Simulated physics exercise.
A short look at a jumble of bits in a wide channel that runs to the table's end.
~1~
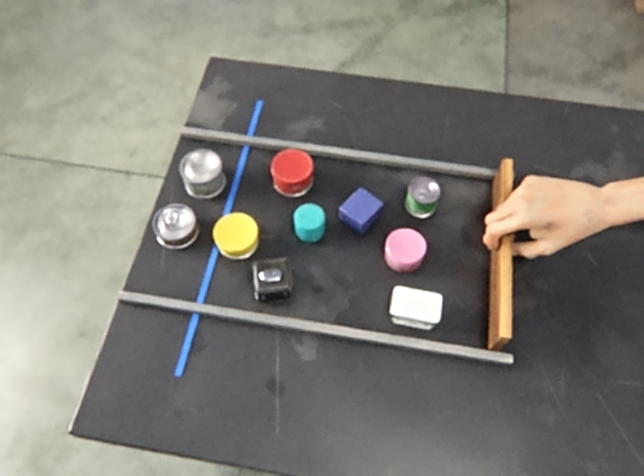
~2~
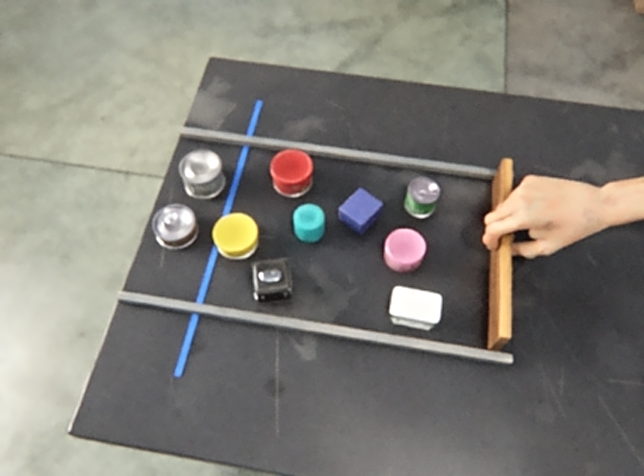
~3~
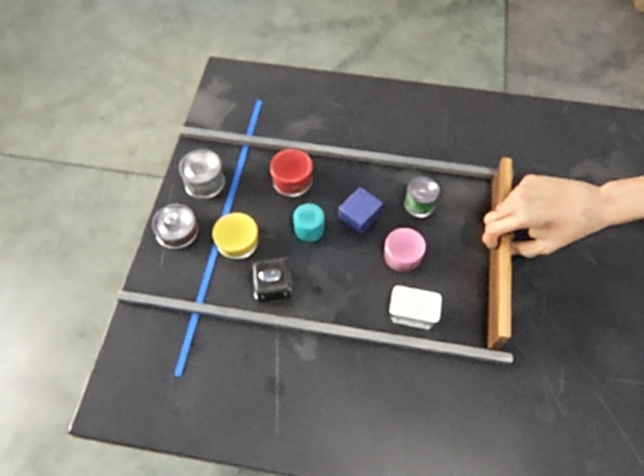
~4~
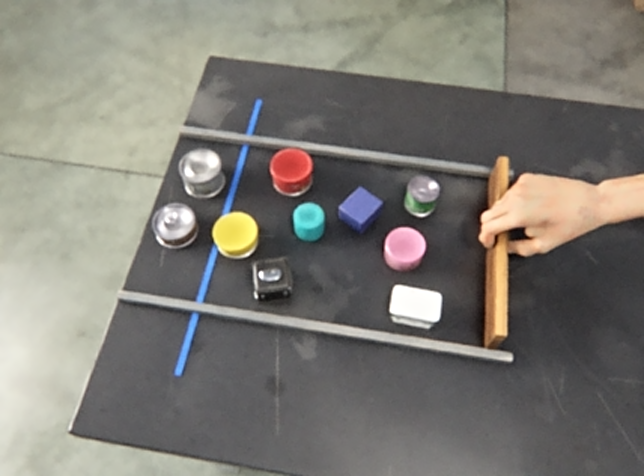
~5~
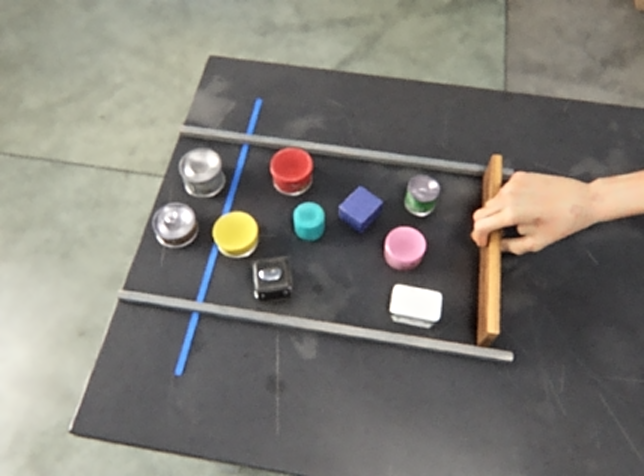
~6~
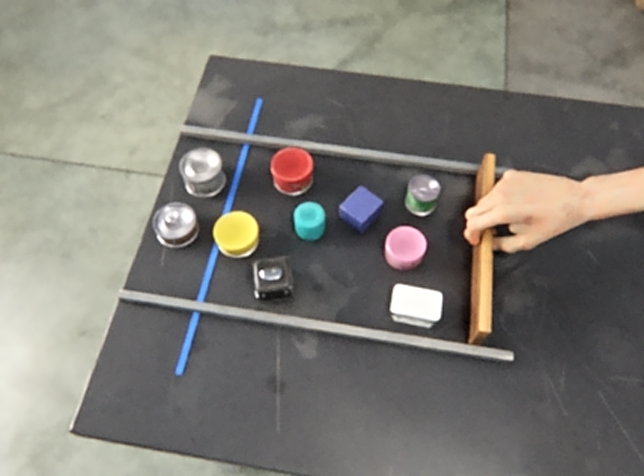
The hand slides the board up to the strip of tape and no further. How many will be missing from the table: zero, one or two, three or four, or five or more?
The number that fall off is one or two.
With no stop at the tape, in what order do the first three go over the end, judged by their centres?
They are the brown tin, the black case, the yellow tin.
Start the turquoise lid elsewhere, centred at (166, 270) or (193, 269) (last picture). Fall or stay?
The turquoise lid tumbles off; tumbles off.
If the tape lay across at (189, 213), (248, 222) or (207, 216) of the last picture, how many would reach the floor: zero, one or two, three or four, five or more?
Taking them in turn, five or over; not one; one or two.
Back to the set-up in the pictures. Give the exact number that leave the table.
The count is 1.
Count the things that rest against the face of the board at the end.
In contact: 4.
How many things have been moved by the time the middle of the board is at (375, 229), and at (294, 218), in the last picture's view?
The counts are 4 and 8.
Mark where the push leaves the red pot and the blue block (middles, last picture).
The red pot stops around (197, 146); the blue block around (213, 190).
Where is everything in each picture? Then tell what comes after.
The first frame shows brown tin (176, 226); grey tin (203, 174); yellow tin (237, 236); board (501, 250); tape (225, 220).
The second frame shows grey tin (203, 175); green tin (422, 198).
The third frame shows yellow tin (236, 236); red pot (292, 173).
The fourth frame shows brown tin (176, 226); board (497, 248).
The fifth frame shows grey tin (203, 173); pink tub (404, 249).
The sixth frame shows brown tin (176, 225); grey tin (203, 173); yellow tin (237, 235); board (483, 245); tape (225, 218).
A little later, none off yet; brown tin at rest near (176, 225); grey tin at rest near (203, 173); yellow tin at rest near (237, 235).
Next, none off yet; brown tin at rest near (176, 225); grey tin at rest near (203, 173); yellow tin moving near (229, 236).
When it is over, the number that fall off is one or two; down, brown tin.
